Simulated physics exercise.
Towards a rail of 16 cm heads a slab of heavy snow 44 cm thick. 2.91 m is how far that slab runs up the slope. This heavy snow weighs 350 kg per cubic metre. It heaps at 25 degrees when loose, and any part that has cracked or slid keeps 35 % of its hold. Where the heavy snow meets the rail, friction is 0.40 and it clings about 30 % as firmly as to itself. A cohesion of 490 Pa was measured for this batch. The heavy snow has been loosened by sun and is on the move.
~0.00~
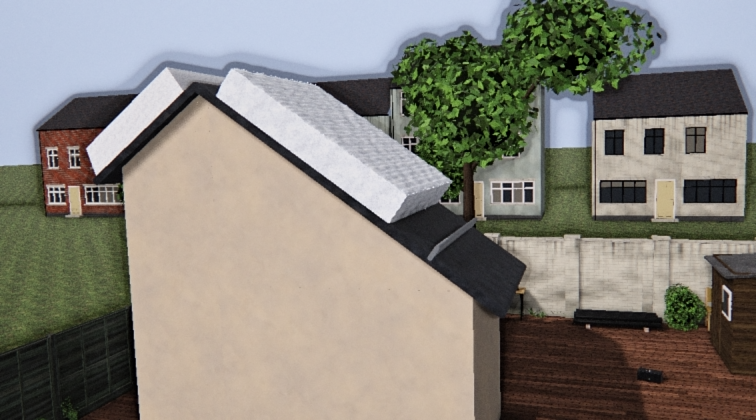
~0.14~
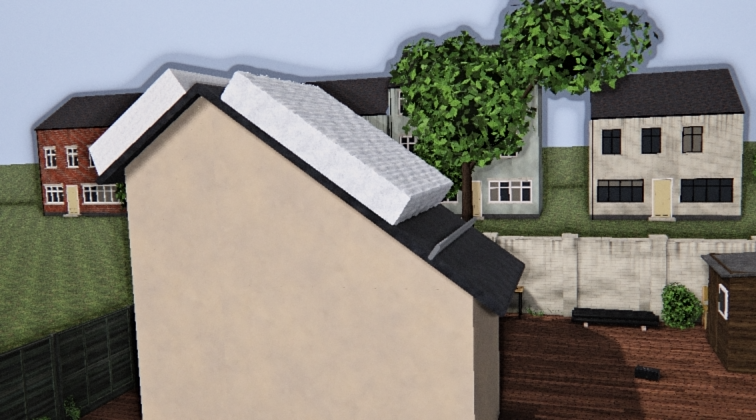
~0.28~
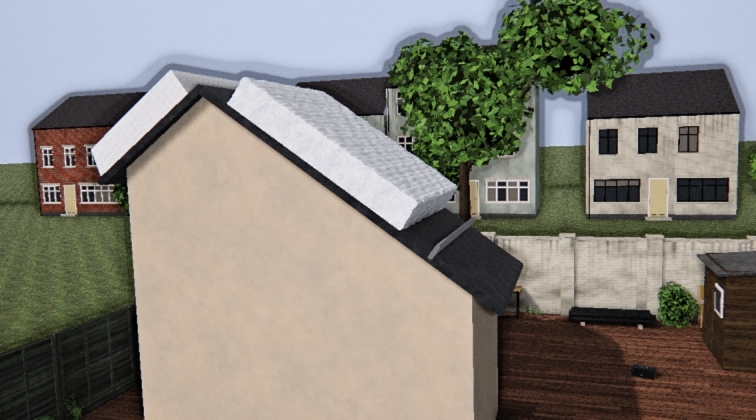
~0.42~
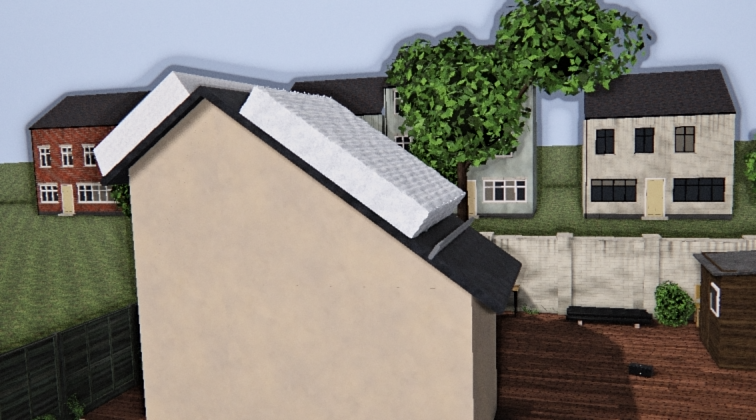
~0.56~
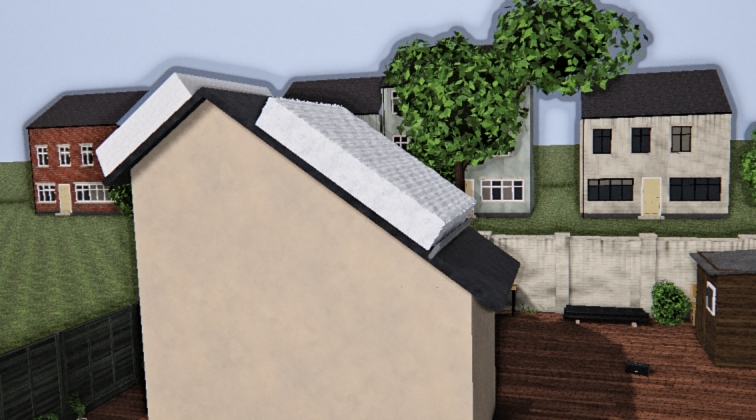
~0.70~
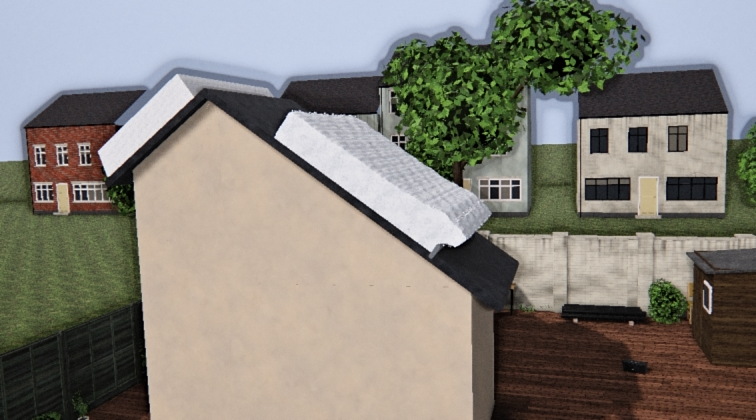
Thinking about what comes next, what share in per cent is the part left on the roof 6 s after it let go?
It should be roughly 17 %.
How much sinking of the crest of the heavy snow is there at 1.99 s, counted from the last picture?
The gap comes to around 1.2 metres.
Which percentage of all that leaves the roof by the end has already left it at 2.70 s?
It comes to around 90 percent.
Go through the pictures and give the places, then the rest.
In the first frame, leading edge of the heavy snow at (406, 199).
In the second frame, leading edge of the heavy snow at (409, 201), its middle shifted 4.0 cm.
In the third frame, leading edge of the heavy snow at (416, 206), its middle shifted 15 cm.
In the fourth frame, leading edge of the heavy snow at (428, 215), its middle shifted 33 cm.
In the fifth frame, leading edge of the heavy snow at (444, 226), its middle shifted 58 cm, 3 % of it past the rail, in one piece.
In the sixth frame, leading edge of the heavy snow at (465, 236), its middle shifted 86 cm, 11 % of it past the rail, cracking.
After 1.29 s, 75 % of the snow is on the roof.
After 1.99 s, 33 % of the snow is on the roof.
After 2.70 s, 23 % of the snow is on the roof.
After 3.40 s, 21 % of the snow is on the roof.
After 6.00 s, at the end, 17 % of the snow is on the roof.
